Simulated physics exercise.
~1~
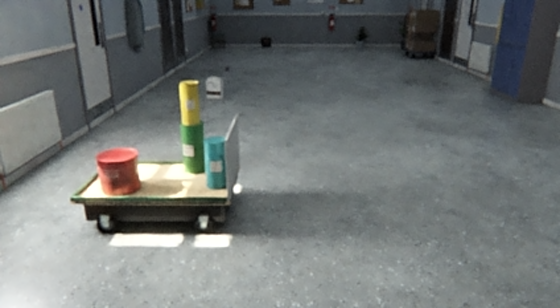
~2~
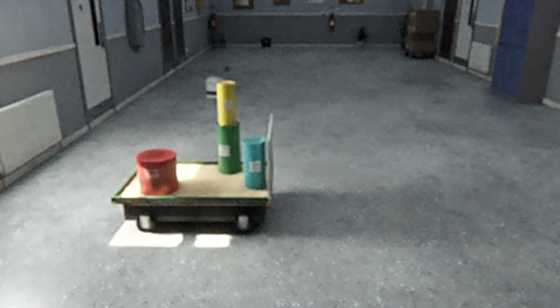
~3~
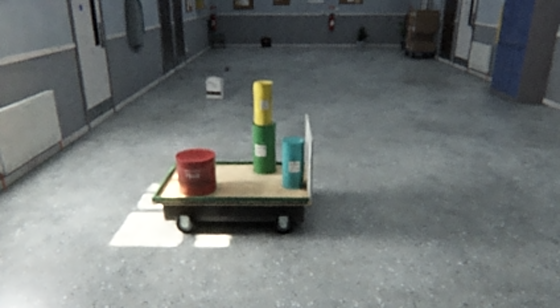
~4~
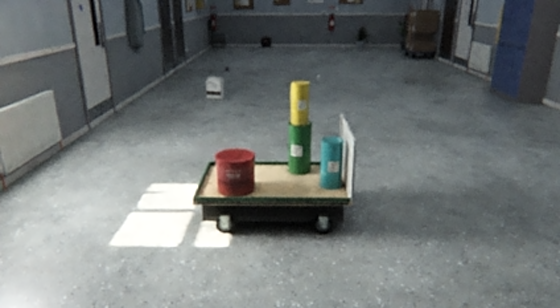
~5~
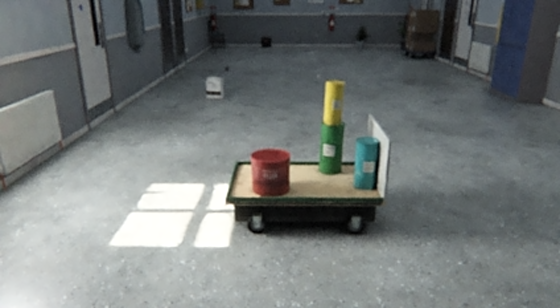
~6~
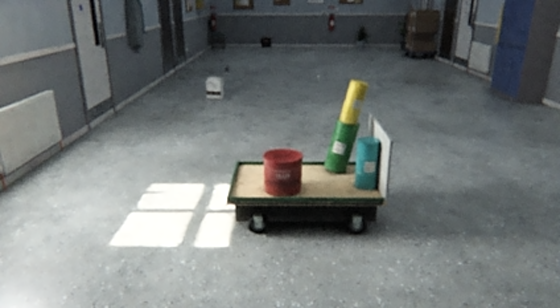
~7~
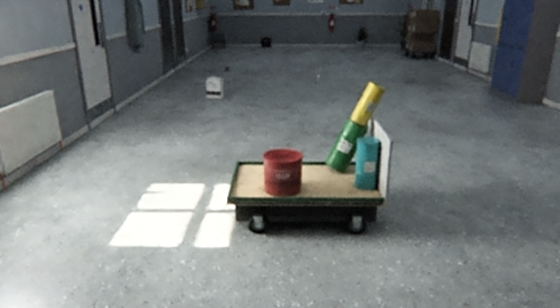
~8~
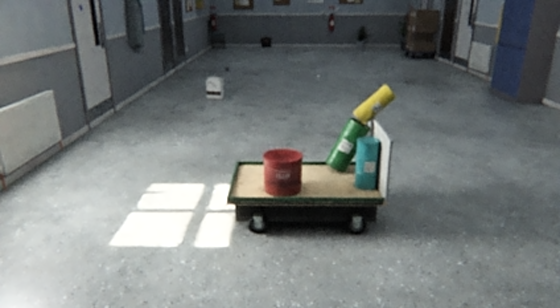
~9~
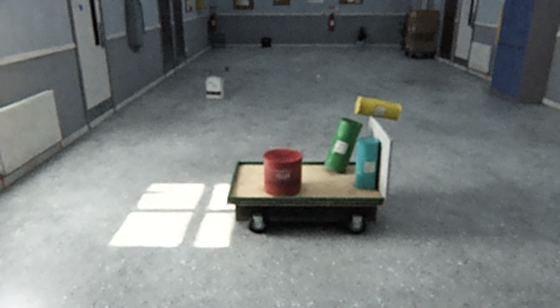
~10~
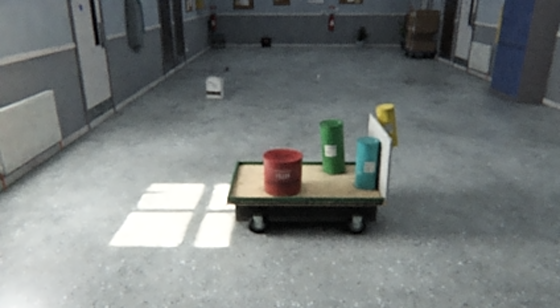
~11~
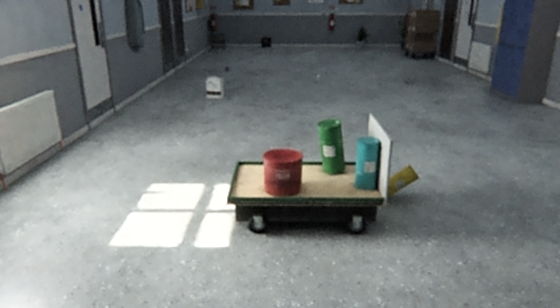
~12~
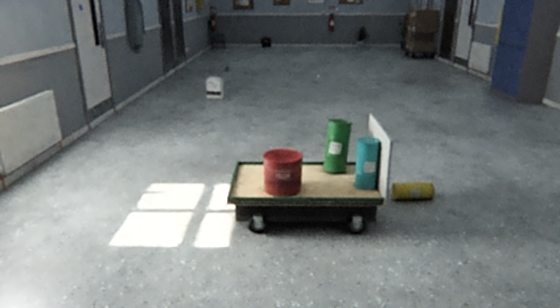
Cart rolling right and stopping, stacked green and yellow canisters tipping, the yellow falling over the board to the floor.
